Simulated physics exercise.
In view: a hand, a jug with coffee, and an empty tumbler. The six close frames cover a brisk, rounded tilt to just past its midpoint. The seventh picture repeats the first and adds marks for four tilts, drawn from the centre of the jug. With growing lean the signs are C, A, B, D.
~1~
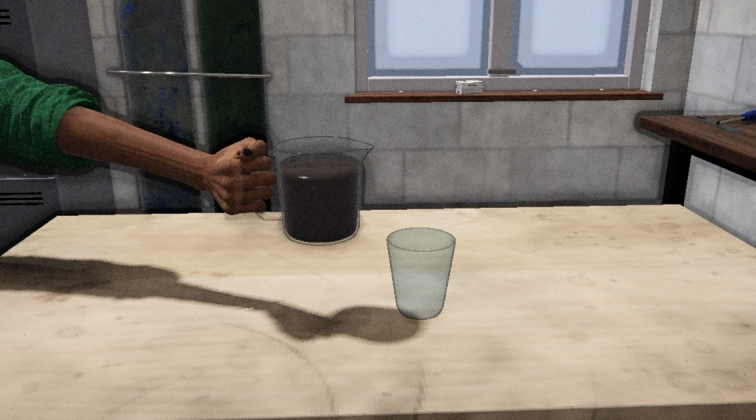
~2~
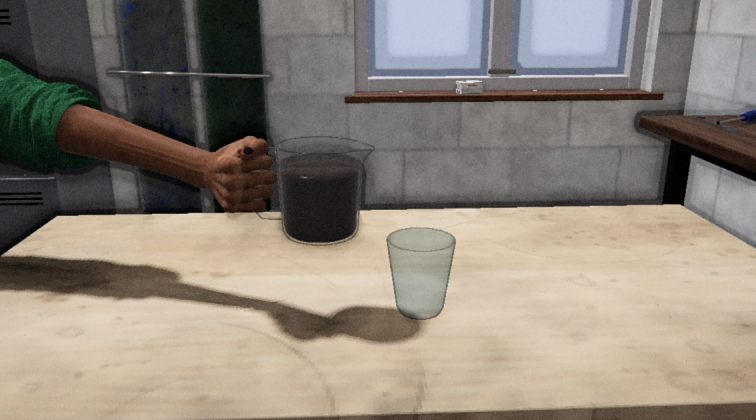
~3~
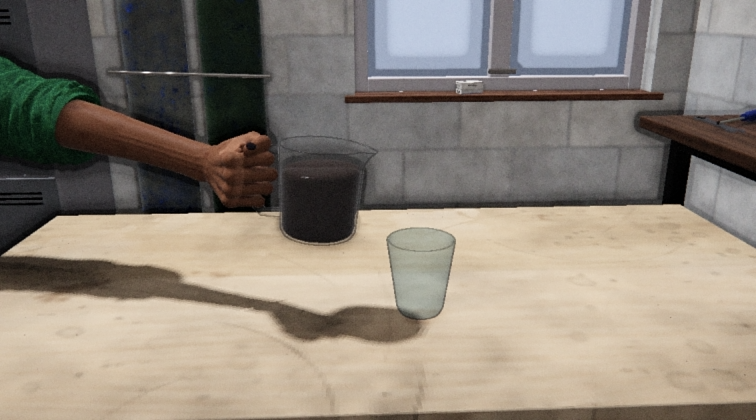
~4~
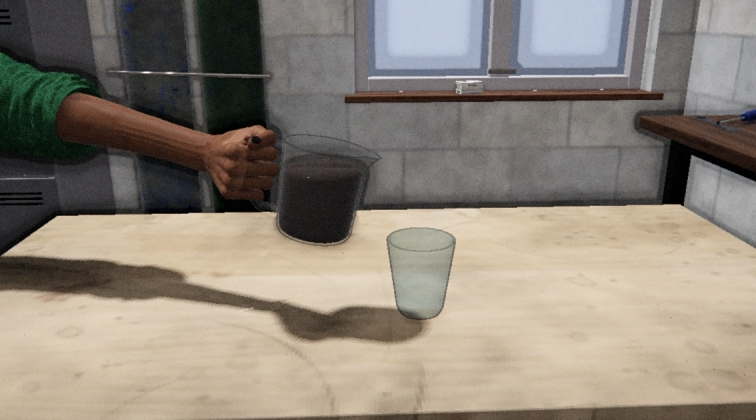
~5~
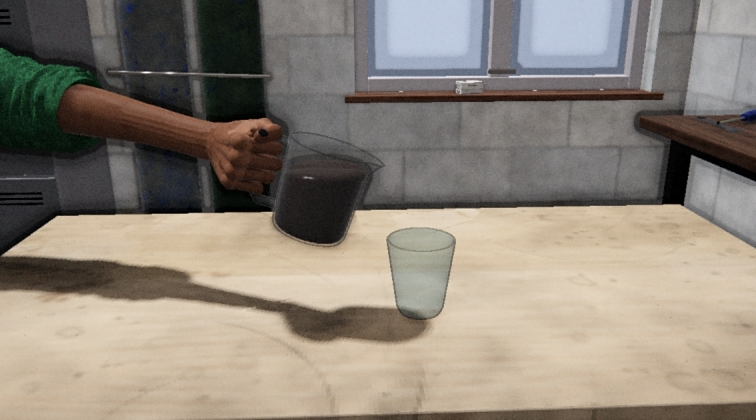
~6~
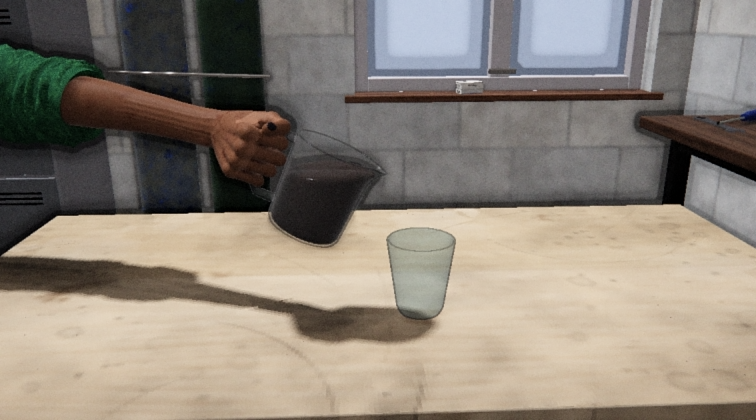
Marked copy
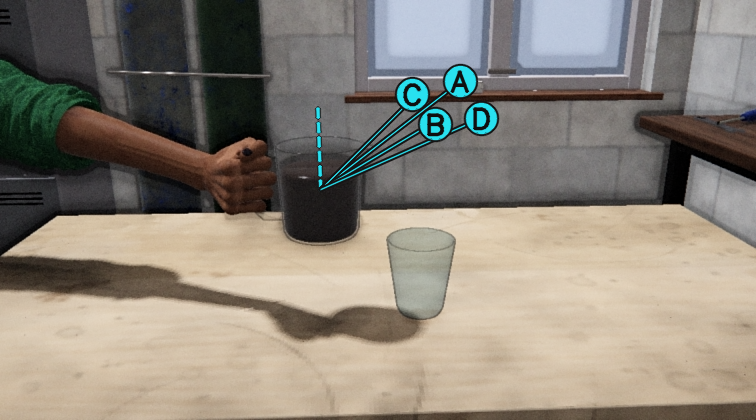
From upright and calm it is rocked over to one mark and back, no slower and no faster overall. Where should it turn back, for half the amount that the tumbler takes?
B.
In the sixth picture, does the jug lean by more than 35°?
No.
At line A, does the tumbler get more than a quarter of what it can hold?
Yes, clearly.
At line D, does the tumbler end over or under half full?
Over.
In cyan, A at (446, 92); B at (418, 131); C at (402, 109); D at (465, 125).
With A, the tumbler ends with about 34 % of what it can hold.
With B, the tumbler ends with about 49 % of what it can hold.
With C, the tumbler ends with about 22 % of what it can hold.
With D, the tumbler ends with about 67 % of what it can hold.
